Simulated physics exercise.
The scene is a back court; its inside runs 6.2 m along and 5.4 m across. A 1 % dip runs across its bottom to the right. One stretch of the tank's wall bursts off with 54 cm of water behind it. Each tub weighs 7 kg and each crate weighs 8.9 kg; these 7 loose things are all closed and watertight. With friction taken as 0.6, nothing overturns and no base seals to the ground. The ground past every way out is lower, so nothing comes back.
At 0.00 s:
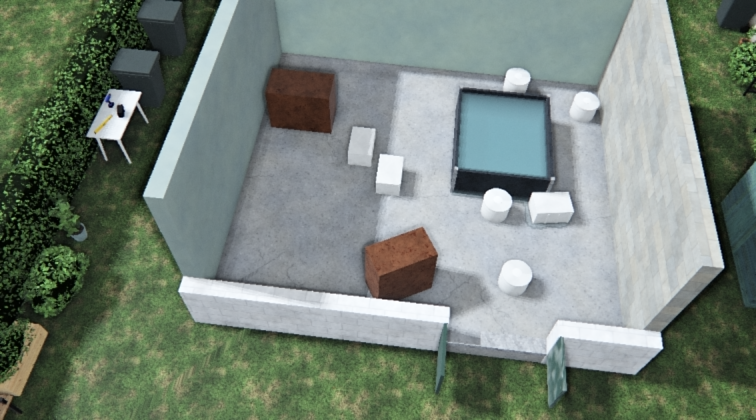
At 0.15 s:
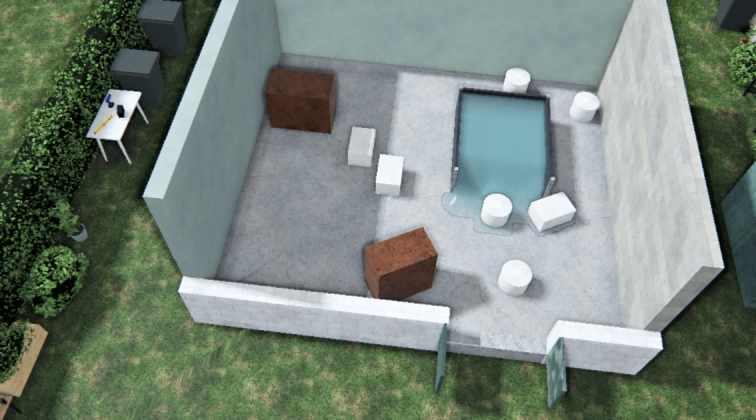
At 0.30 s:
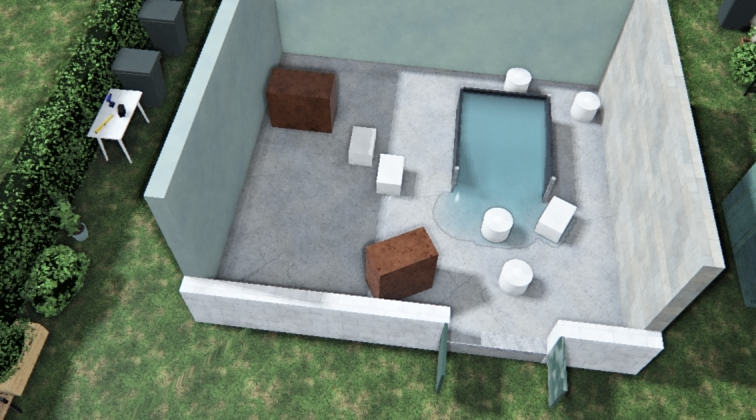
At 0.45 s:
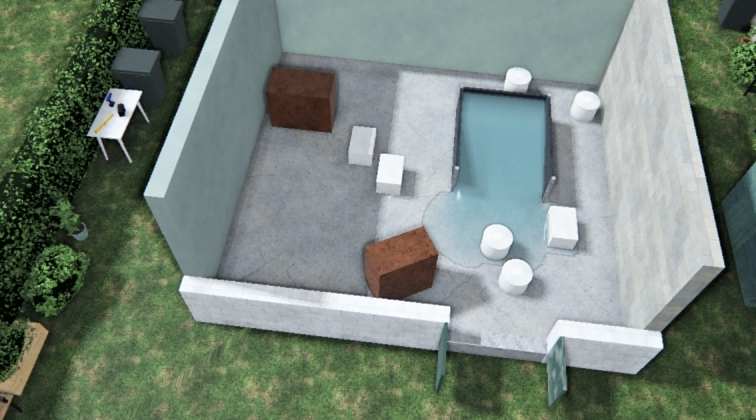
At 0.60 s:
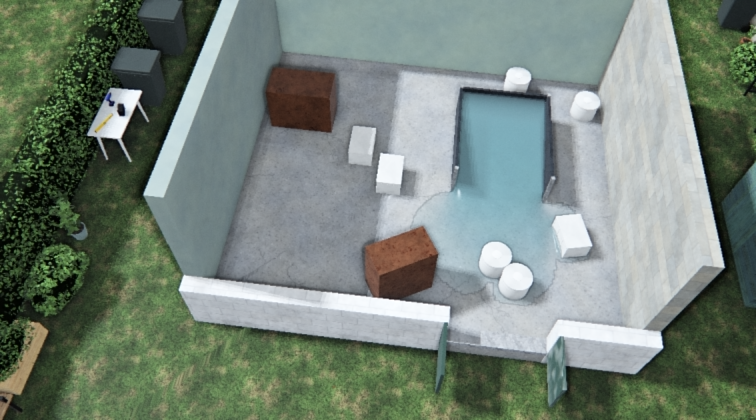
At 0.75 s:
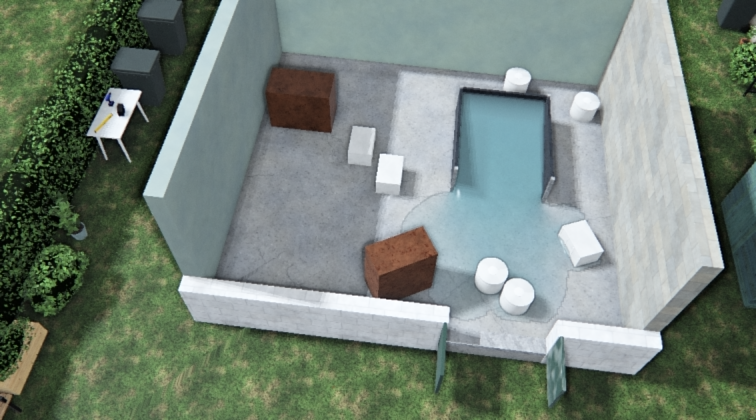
At first, a square pool of water stands in a walled yard among white cylinders, pale boxes and brown blocks. Its near side opens and water spreads across the floor, pushing one cylinder toward the front wall and turning a white box to the right, before a second cylinder shifts slightly.
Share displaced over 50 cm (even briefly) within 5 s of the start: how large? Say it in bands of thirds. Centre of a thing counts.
Answer: The medium band.
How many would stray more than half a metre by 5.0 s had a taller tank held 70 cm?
With that change, 3 of them.
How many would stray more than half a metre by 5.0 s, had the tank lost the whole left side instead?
That gives 2 of them.
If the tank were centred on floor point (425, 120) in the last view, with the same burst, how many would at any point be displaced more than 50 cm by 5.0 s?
That gives 3 of them.
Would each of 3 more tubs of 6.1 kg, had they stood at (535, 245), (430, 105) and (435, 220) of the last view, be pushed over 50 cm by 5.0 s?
The first comes out beyond the limit, the second within the limit, the third beyond the limit.
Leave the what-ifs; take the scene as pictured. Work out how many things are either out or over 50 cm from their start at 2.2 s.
The count is 3.
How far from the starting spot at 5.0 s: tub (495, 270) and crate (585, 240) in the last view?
Gone out; 140 cm.
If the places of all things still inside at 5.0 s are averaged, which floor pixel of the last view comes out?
Near (486, 159).
After 1.1 s 3 of 7 are over 50 cm from their spots; 1 afloat.
After 2.2 s 3 of 7 are over 50 cm from their spots; 1 afloat.
After 3.5 s 3 of 7 are over 50 cm from their spots; 1 afloat.
After 5.0 s 3 of 7 are over 50 cm from their spots, and 3 have been at some point; 1 afloat.
